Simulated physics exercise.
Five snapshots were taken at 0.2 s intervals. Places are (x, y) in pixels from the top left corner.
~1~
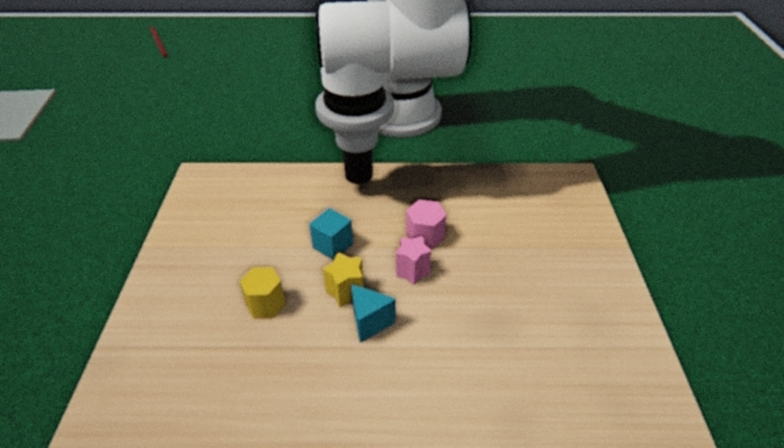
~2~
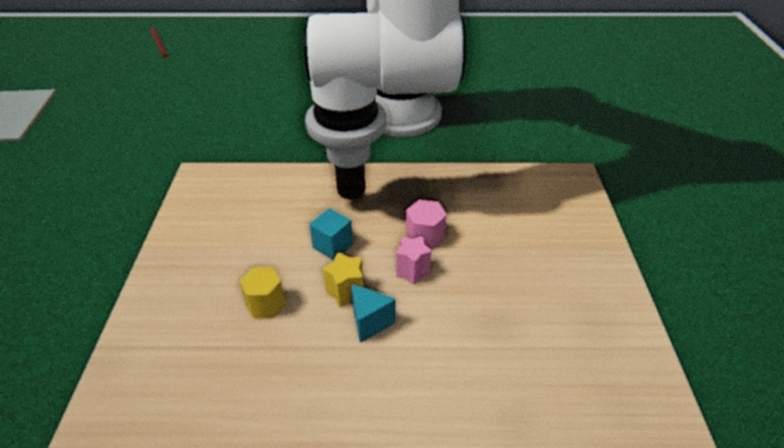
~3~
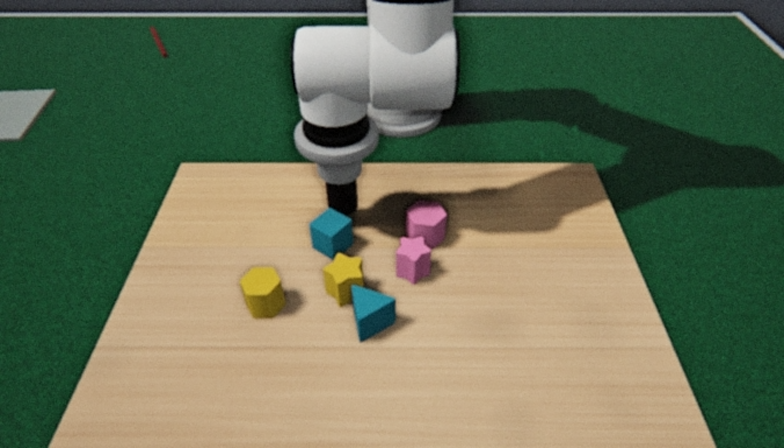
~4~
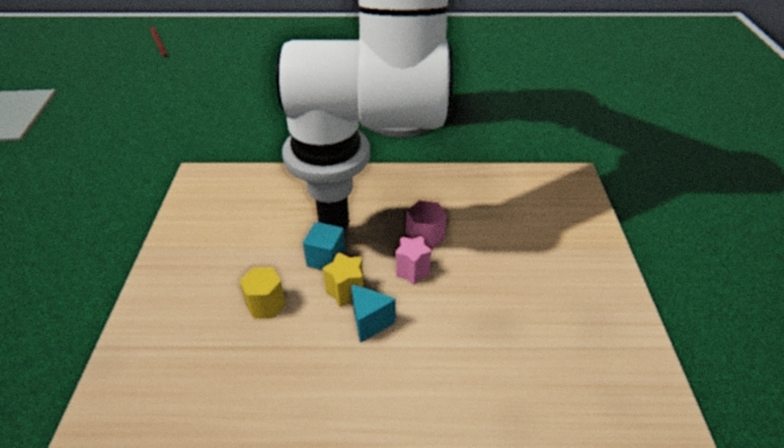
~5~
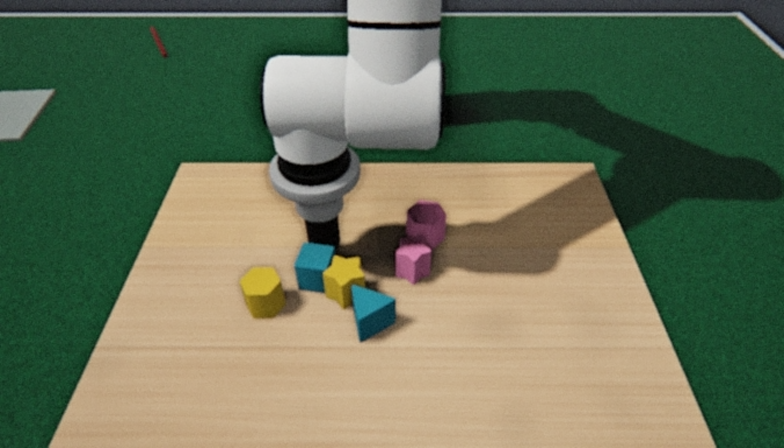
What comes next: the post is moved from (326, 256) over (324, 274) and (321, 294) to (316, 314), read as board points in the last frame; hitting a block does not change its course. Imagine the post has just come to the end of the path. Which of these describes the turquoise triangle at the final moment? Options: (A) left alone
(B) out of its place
B
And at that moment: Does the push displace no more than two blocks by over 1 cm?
I'd say no.
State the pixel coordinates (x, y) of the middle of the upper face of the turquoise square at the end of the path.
Just about (289, 316).
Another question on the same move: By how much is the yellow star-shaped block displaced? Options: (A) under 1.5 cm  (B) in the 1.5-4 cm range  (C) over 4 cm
My pick is B.
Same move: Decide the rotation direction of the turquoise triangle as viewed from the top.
Overhead view: Clockwise.
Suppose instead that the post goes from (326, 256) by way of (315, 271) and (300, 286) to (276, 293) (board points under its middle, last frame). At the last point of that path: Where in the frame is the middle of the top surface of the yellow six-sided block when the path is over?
The centre of its top will be at (242, 289).
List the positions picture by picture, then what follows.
In the first frame, lower end of the post at (359, 177), tops of blocks, yellow six-sided block at (260, 280), turquoise square at (330, 221), yellow star-shaped block at (345, 267), turquoise triangle at (369, 300).
In the second frame, post at (351, 192), blocks as before.
In the third frame, post at (343, 207), blocks as before.
In the fourth frame, post at (334, 225), turquoise square at (323, 235).
In the fifth frame, post at (325, 243), yellow six-sided block at (260, 280), turquoise square at (314, 256), yellow star-shaped block at (345, 269), turquoise triangle at (369, 300).
On the path given first. Halfway along, post at (321, 272); turquoise square at (303, 285), turned 10° clockwise; yellow star-shaped block at (348, 278), turned 25° anticlockwise; turquoise triangle at (375, 305).
At the end, post at (314, 302); yellow six-sided block not moved; turquoise square at (289, 316), turned 30° clockwise; yellow star-shaped block at (349, 289), turned 90° anticlockwise; turquoise triangle at (382, 305), turned 25° clockwise.
